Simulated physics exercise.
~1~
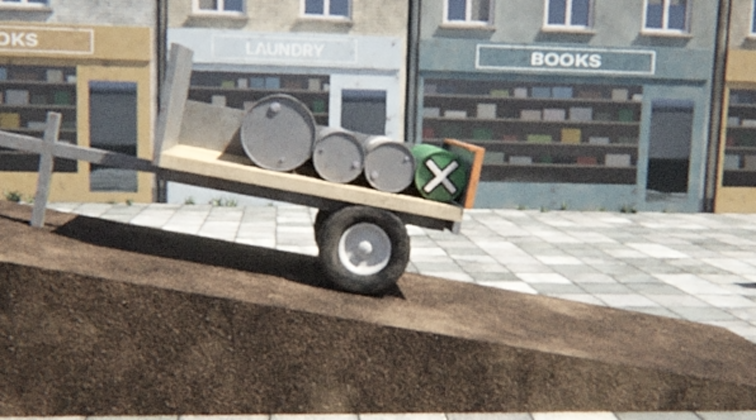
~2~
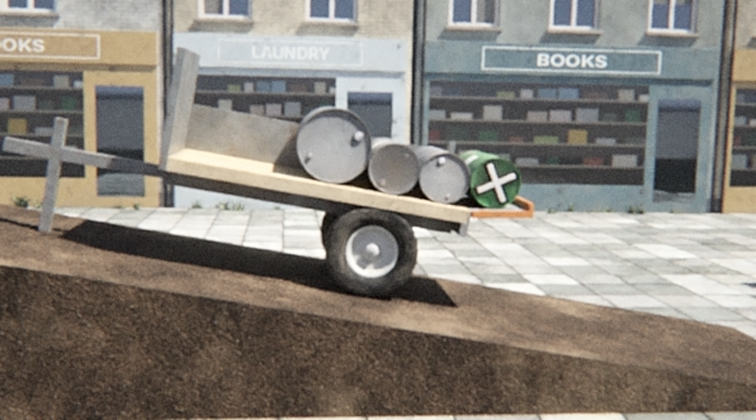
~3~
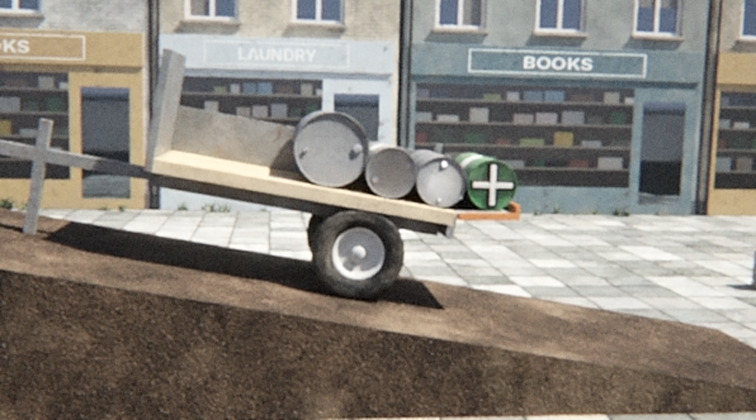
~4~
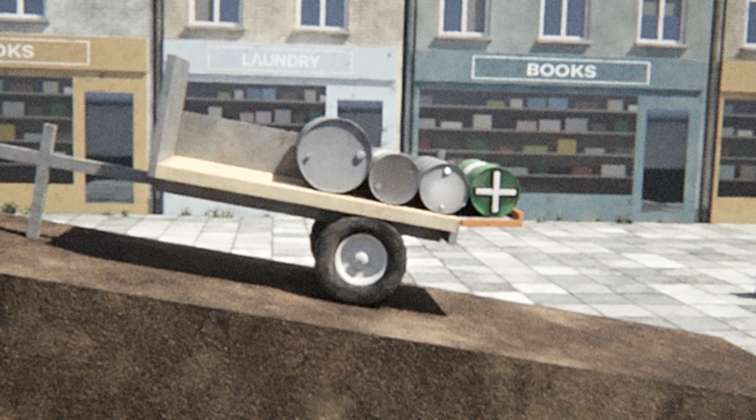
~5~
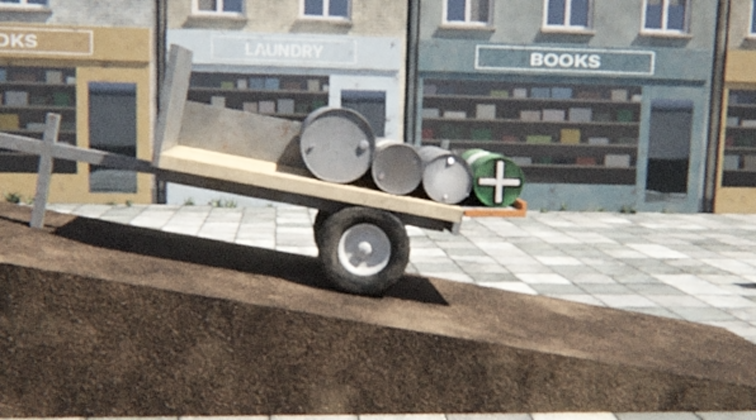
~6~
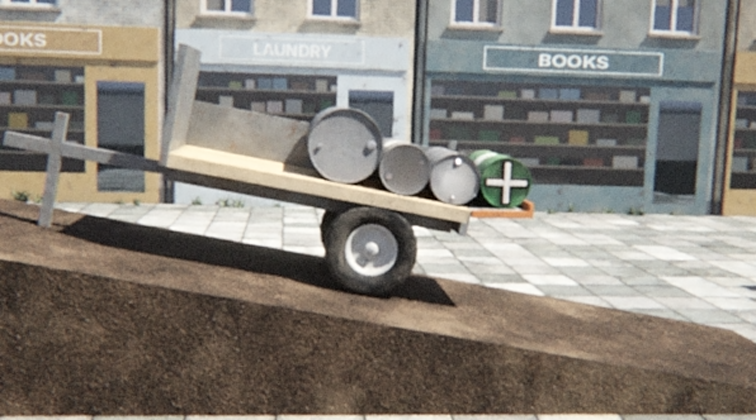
A tilted trailer's tailgate drops and four drums roll right, the green one stopping on it.
